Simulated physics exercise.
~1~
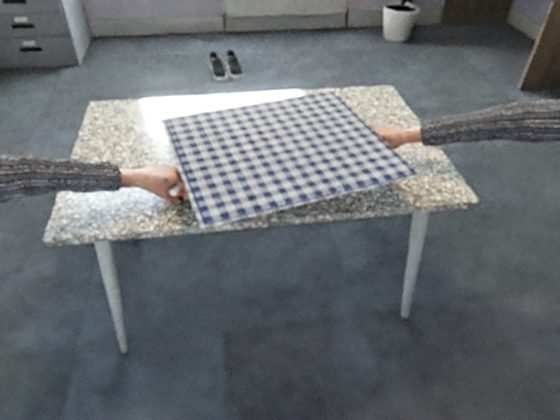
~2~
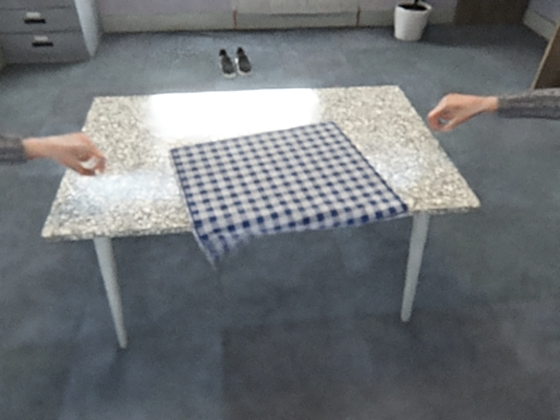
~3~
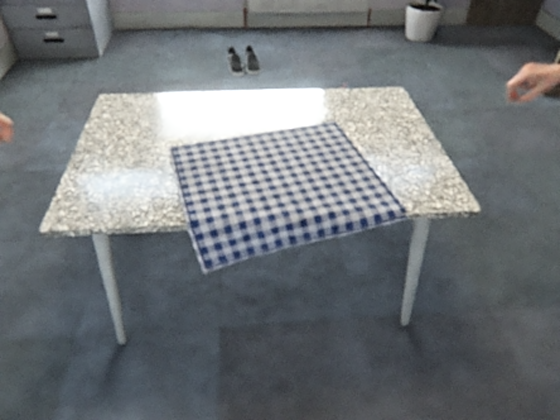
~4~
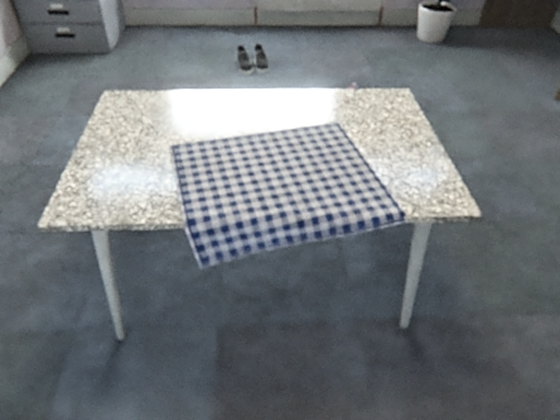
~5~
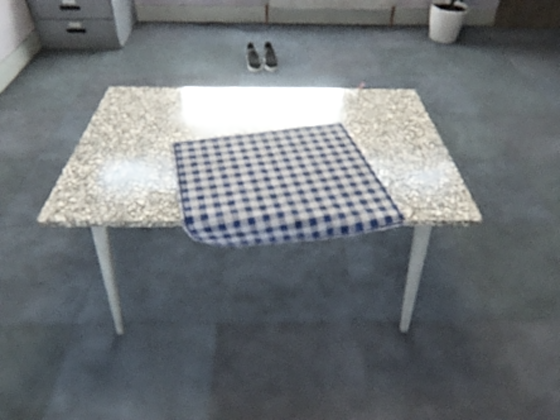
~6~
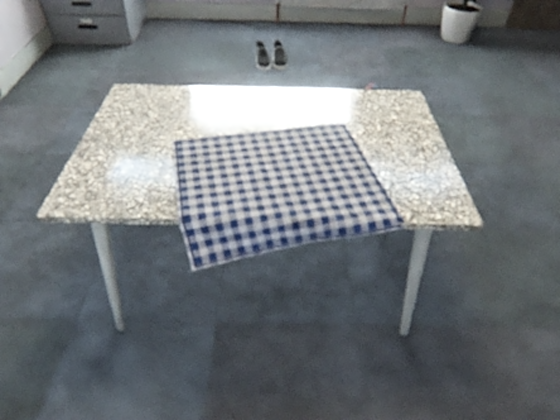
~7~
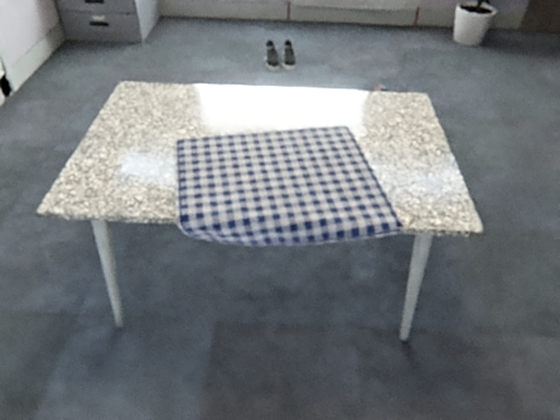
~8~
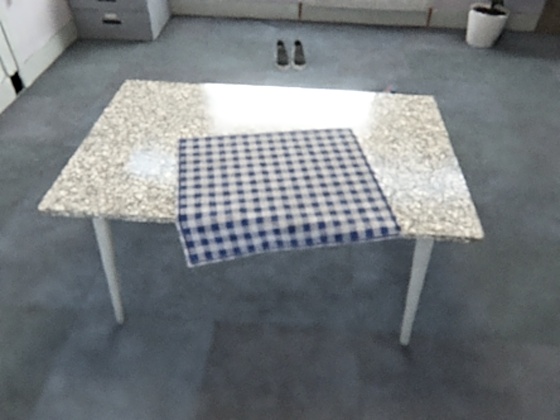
In this clip, two hands release a blue and white checkered cloth over a speckled table and withdraw. The cloth settles with one edge hanging over the near side, swaying slightly as the view drifts sideways, and stays mostly on the tabletop at the end.
